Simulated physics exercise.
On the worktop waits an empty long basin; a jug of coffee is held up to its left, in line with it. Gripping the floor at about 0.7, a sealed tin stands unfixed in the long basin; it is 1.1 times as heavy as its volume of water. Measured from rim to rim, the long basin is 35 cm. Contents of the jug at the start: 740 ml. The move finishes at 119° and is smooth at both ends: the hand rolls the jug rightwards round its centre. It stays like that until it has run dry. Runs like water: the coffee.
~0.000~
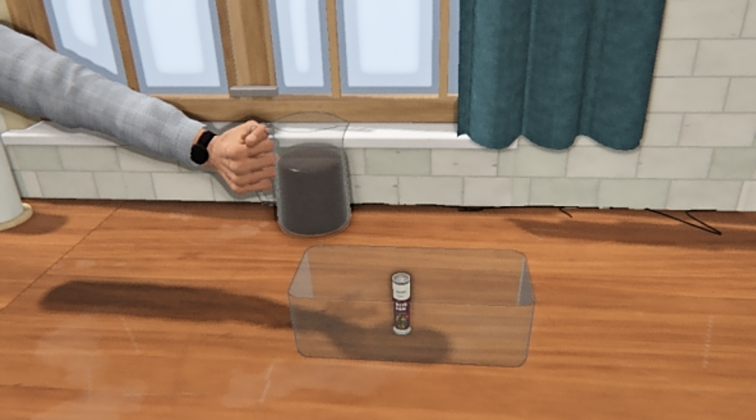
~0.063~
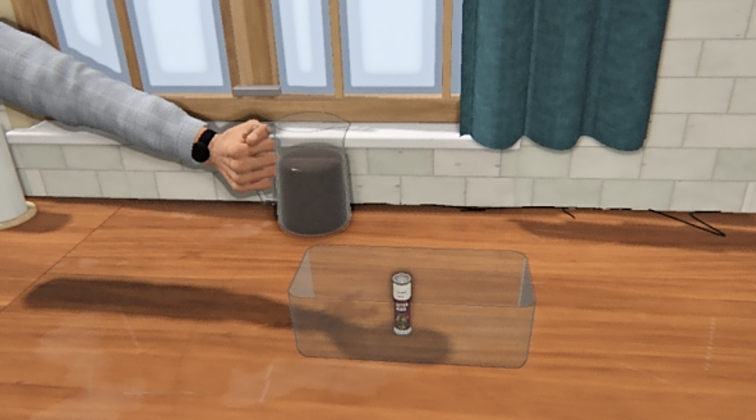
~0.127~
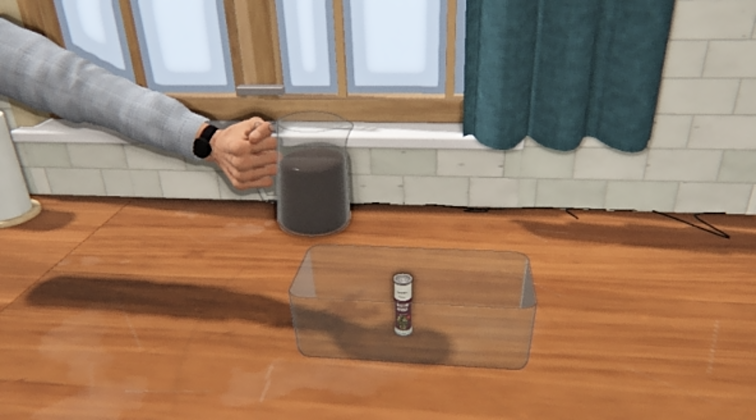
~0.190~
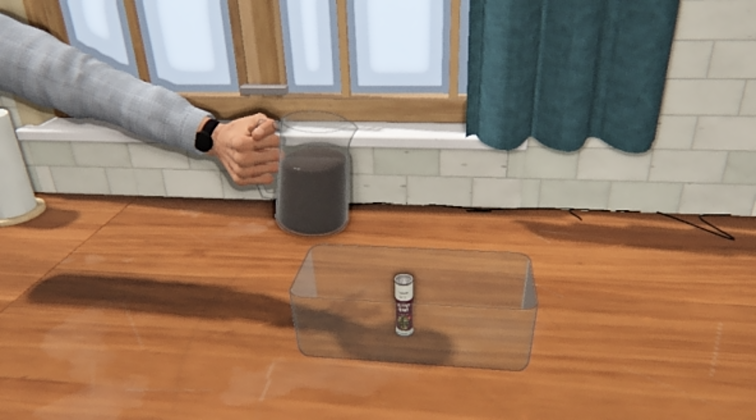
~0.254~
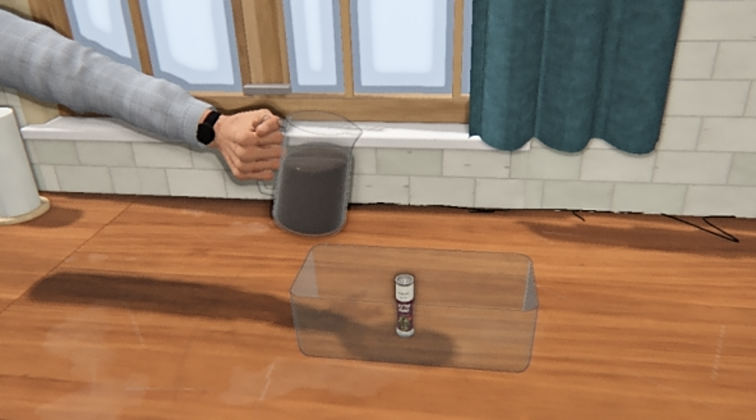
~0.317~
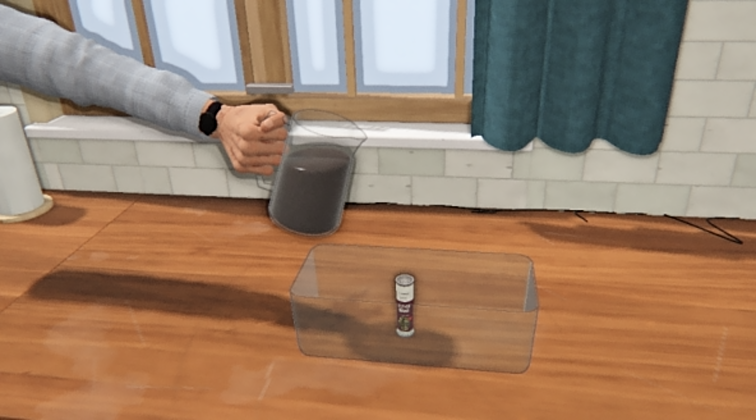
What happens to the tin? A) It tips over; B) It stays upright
A, it tips over.
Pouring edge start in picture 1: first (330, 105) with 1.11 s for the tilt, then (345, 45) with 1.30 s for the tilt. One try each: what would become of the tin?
The tin overturns the first time and stays vertical the second time.
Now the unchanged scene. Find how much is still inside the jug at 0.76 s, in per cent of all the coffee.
I'd put it near 94 percent.
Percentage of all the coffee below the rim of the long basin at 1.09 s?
Roughly 40 per cent.
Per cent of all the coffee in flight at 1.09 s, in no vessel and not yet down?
Around 24 percent of the liquid.
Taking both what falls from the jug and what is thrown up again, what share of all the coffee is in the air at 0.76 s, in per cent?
Some 5 % is the figure.
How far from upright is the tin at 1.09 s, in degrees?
0°.
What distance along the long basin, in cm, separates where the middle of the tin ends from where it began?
It finishes around 7.0 cm from where it began.
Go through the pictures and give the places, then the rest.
It leans 0°; its right rim is at (349, 123); the coffee meets the walls at (279, 157) and (342, 158); the long basin's rim runs from (298, 270) to (530, 278); the tin's top is at (401, 281), in the first frame.
It leans 1°; its right rim is at (350, 124); the coffee meets the walls at (280, 157) and (343, 158), in the second frame.
It leans 3°; its right rim is at (353, 125); the coffee meets the walls at (281, 157) and (345, 158), in the third frame.
It leans 6°; its right rim is at (358, 128); the coffee meets the walls at (284, 157) and (347, 158), in the fourth frame.
It leans 11°; its right rim is at (362, 132); the coffee meets the walls at (284, 159) and (349, 159), in the fifth frame.
It leans 17°; its right rim is at (367, 137); the coffee meets the walls at (282, 166) and (350, 159), in the sixth frame.
After 0.76 s the tilt is 75° and 95 per cent is still to pour; the tin stands where it began.
After 1.09 s the tilt is 111° and 36 per cent is still to pour; the tin stands where it began.
After 1.43 s the tilt is 119° and 1 per cent is still to pour; the tin leans 32°.
After 1.80 s the tilt is 119° and 0 per cent is still to pour; the tin lies on its side.
In the end the tin lies on its side.
